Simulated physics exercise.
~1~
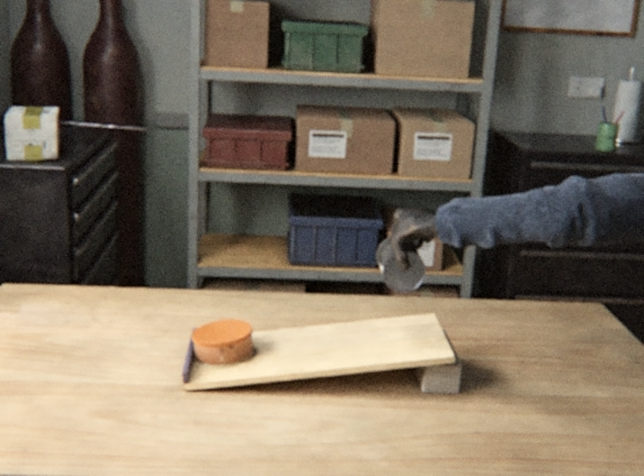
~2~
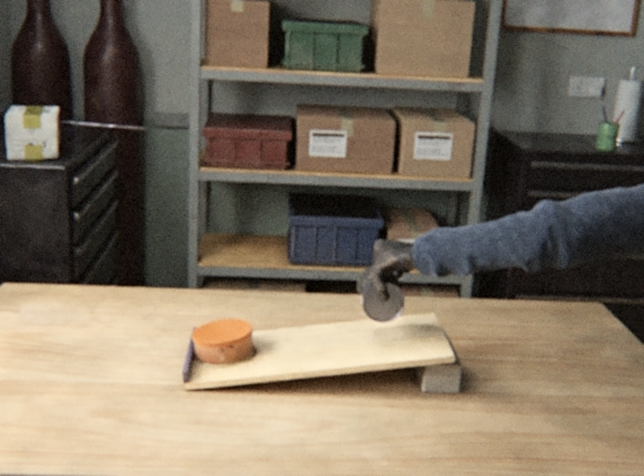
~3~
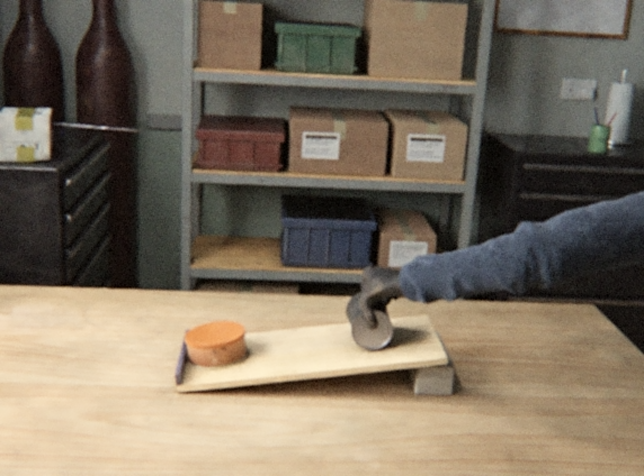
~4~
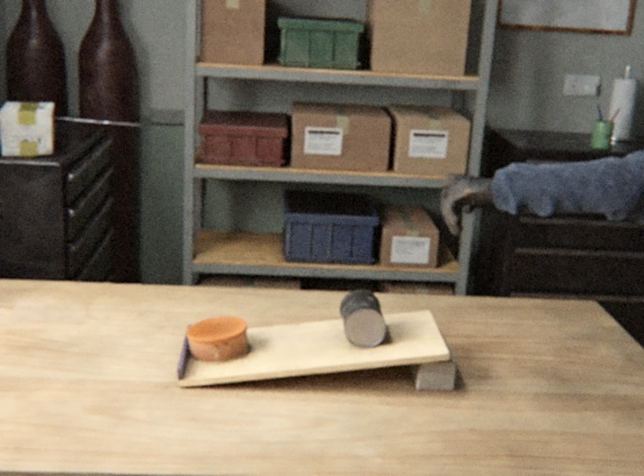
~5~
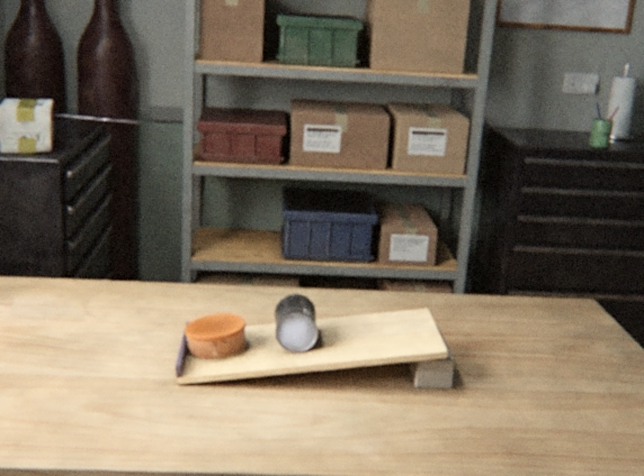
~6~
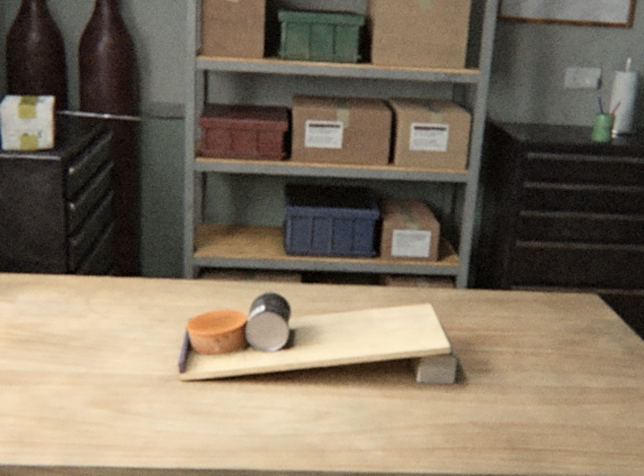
A dark tin set on a sloping board by a hand rolls down to an orange tub.
